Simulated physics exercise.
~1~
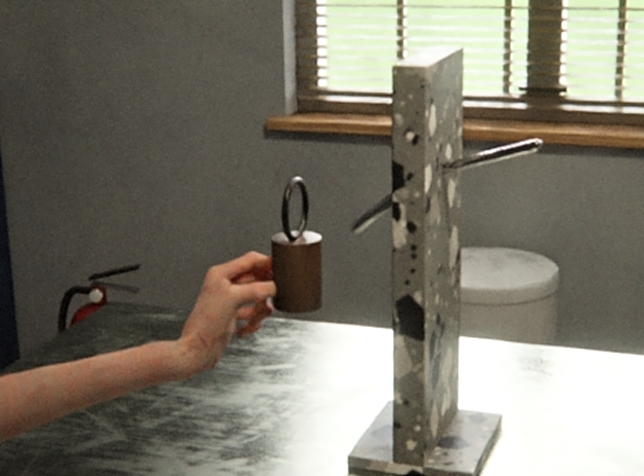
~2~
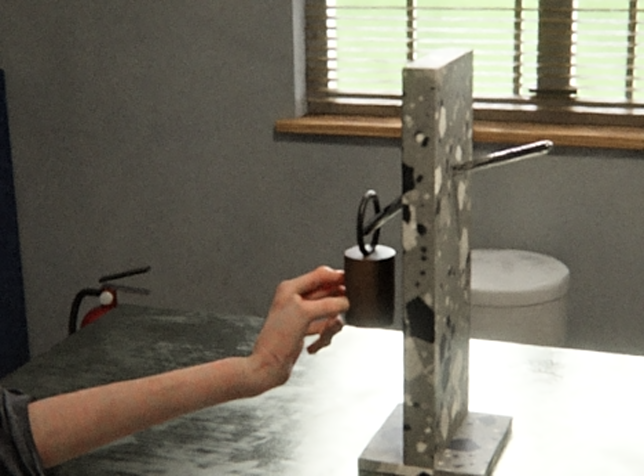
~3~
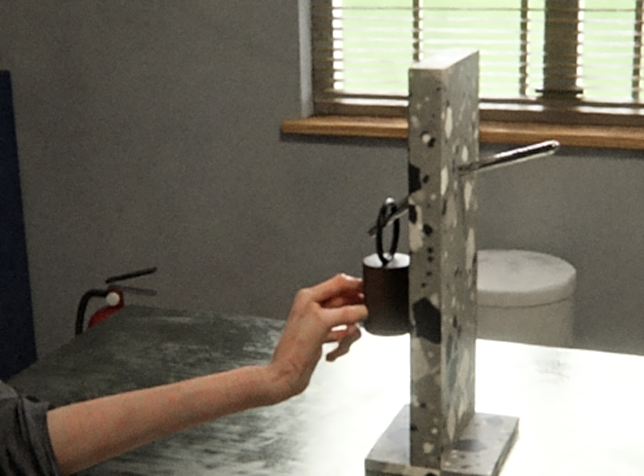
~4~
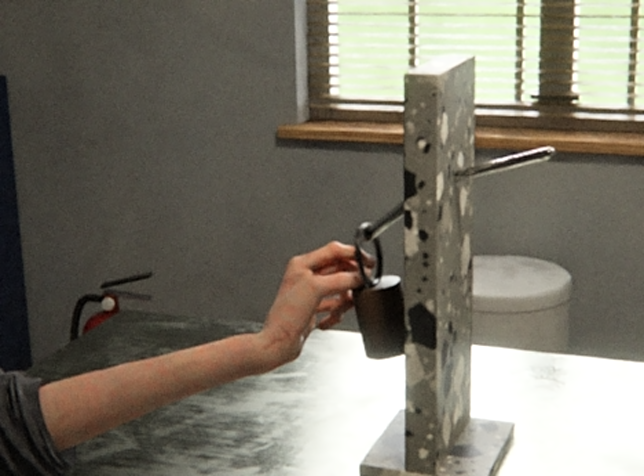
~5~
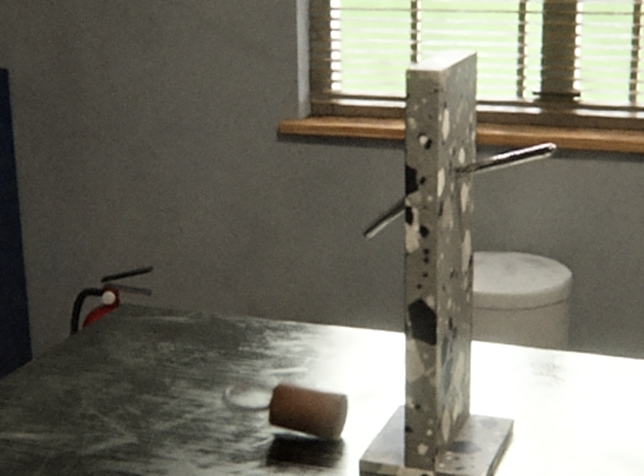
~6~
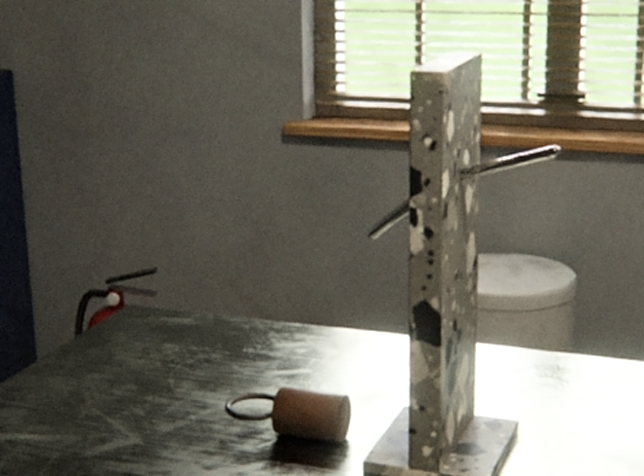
A small brown cylinder with a dark ring on top is carried by a hand reaching in from the left, in a grey room seen from across a dark, shiny table. At right stands a speckled stone post with slanting metal pegs, with a white round bin, a blinded window and a red extinguisher behind. The hand moves the cylinder right to the left peg and brings its ring up to it. The cylinder then tilts and drops as the hand leaves. It ends lying on its side on the table, ring pointing left, the peg empty.
